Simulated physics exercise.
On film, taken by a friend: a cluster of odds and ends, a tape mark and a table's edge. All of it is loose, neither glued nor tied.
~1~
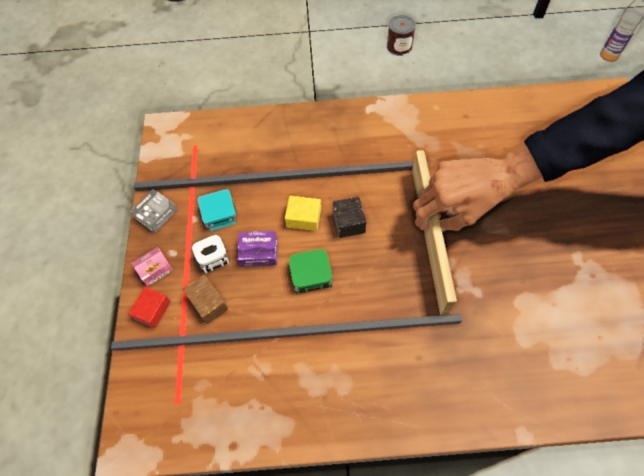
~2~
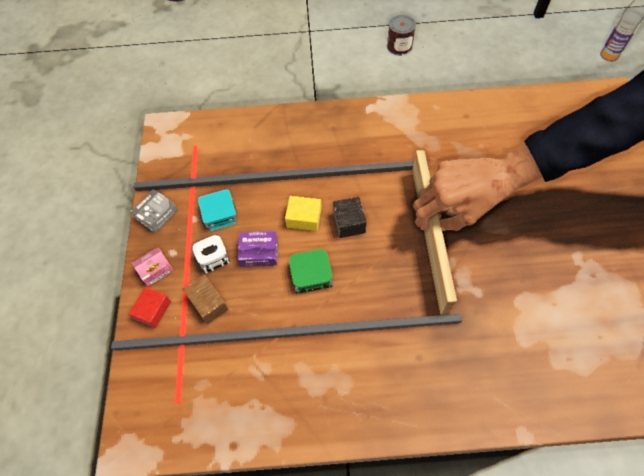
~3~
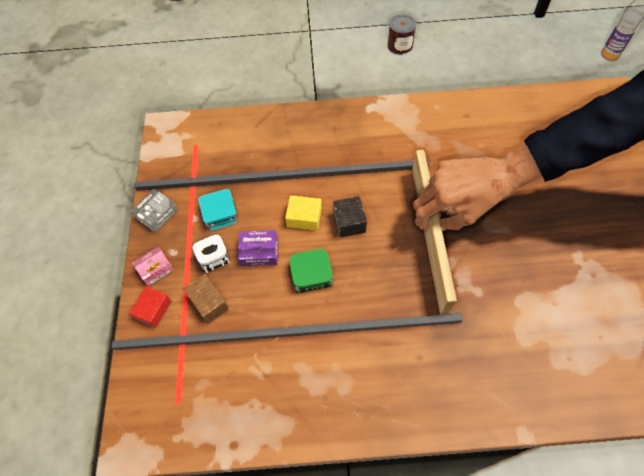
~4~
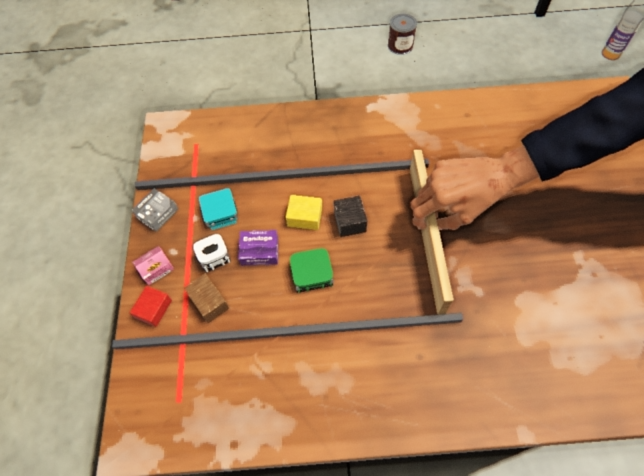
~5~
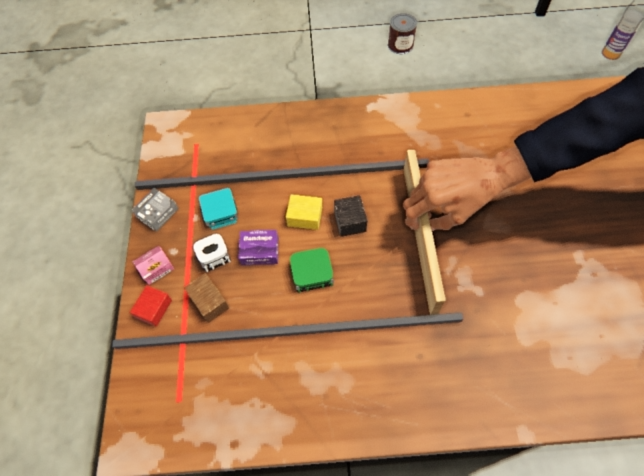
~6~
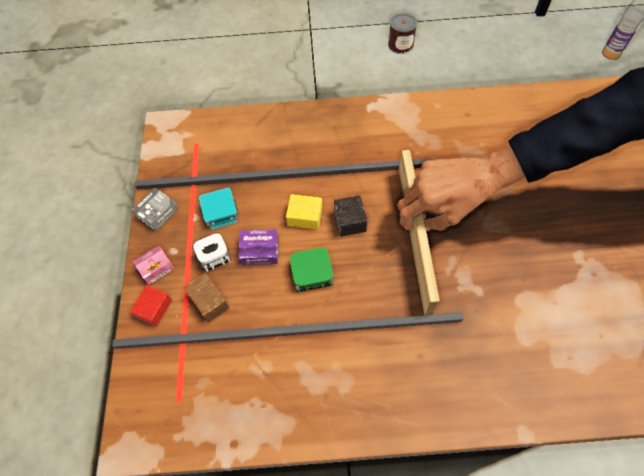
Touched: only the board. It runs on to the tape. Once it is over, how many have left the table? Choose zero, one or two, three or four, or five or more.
Three or four of them have left the table.
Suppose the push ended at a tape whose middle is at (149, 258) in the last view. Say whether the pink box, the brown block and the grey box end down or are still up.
Pink box goes off, brown block stays put, grey box goes off.
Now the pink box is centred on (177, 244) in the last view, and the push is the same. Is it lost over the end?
From that start, the object then does not stay.
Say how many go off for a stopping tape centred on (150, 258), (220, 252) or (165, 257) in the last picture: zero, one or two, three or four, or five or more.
Taking the places one by one, it comes to 5 or more; one or two; five or over.
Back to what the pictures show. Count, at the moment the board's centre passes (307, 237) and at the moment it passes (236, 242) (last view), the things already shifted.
I count 4 first and 9 after.
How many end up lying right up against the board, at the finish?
The answer is 3.
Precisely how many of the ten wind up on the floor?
Counted up, you get 3.
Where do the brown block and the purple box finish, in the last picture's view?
(161, 315), and the other (134, 255).
Early on, none off yet; grey box at rest near (156, 209); pink box at rest near (154, 265); red block at rest near (151, 306).
A while later, none off yet; grey box moving near (148, 209); pink box travelled a little near (144, 267); red block at rest near (151, 306).
Finally, the number that fall off is three or four; lost, white case, pink box and grey box.
